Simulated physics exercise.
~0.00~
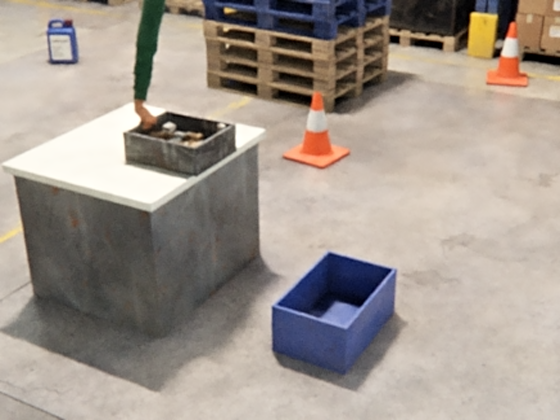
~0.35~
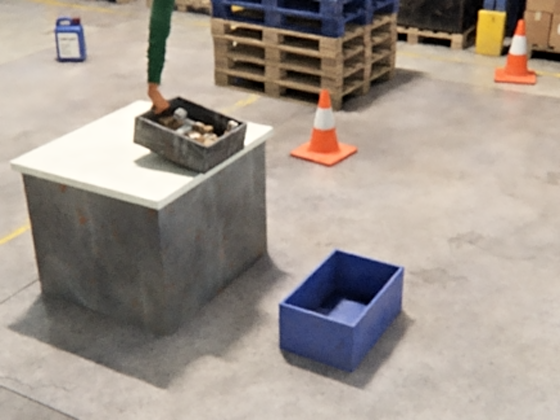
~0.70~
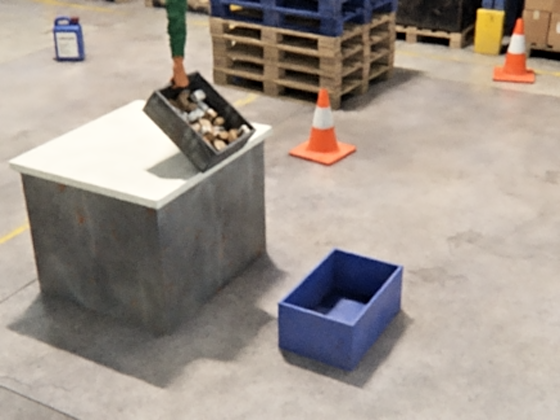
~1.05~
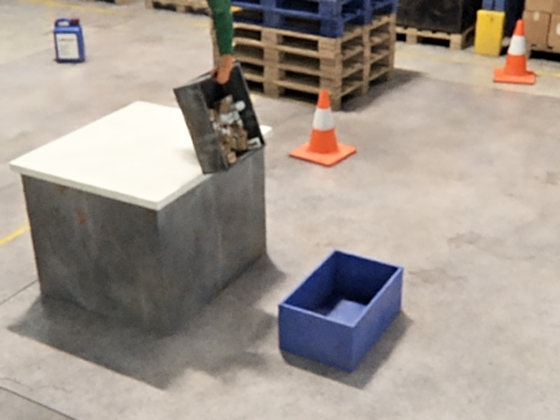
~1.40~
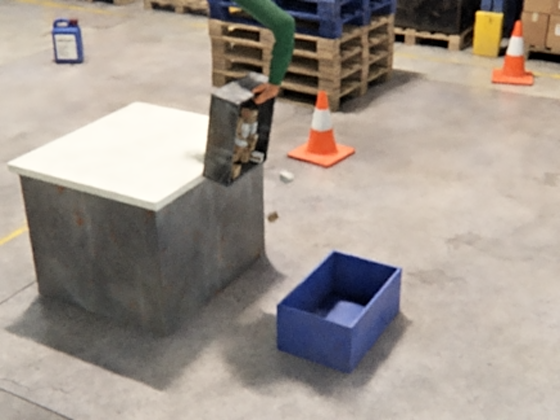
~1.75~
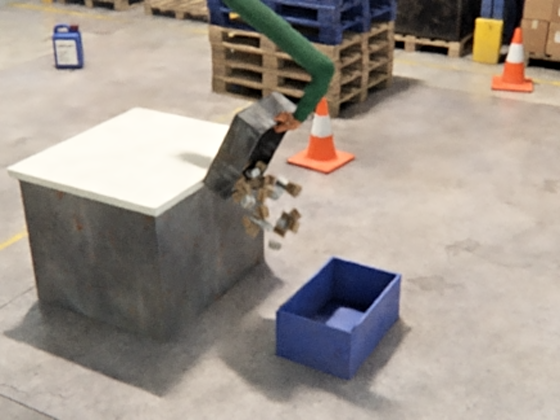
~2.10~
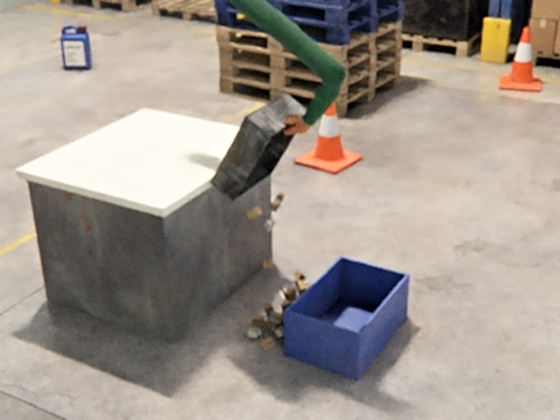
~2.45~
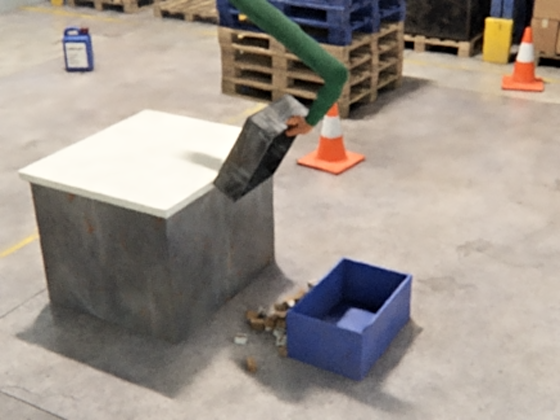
A green-sleeved arm tipping a black crate off a bench top, spilling small pieces onto the floor beside a blue tote.
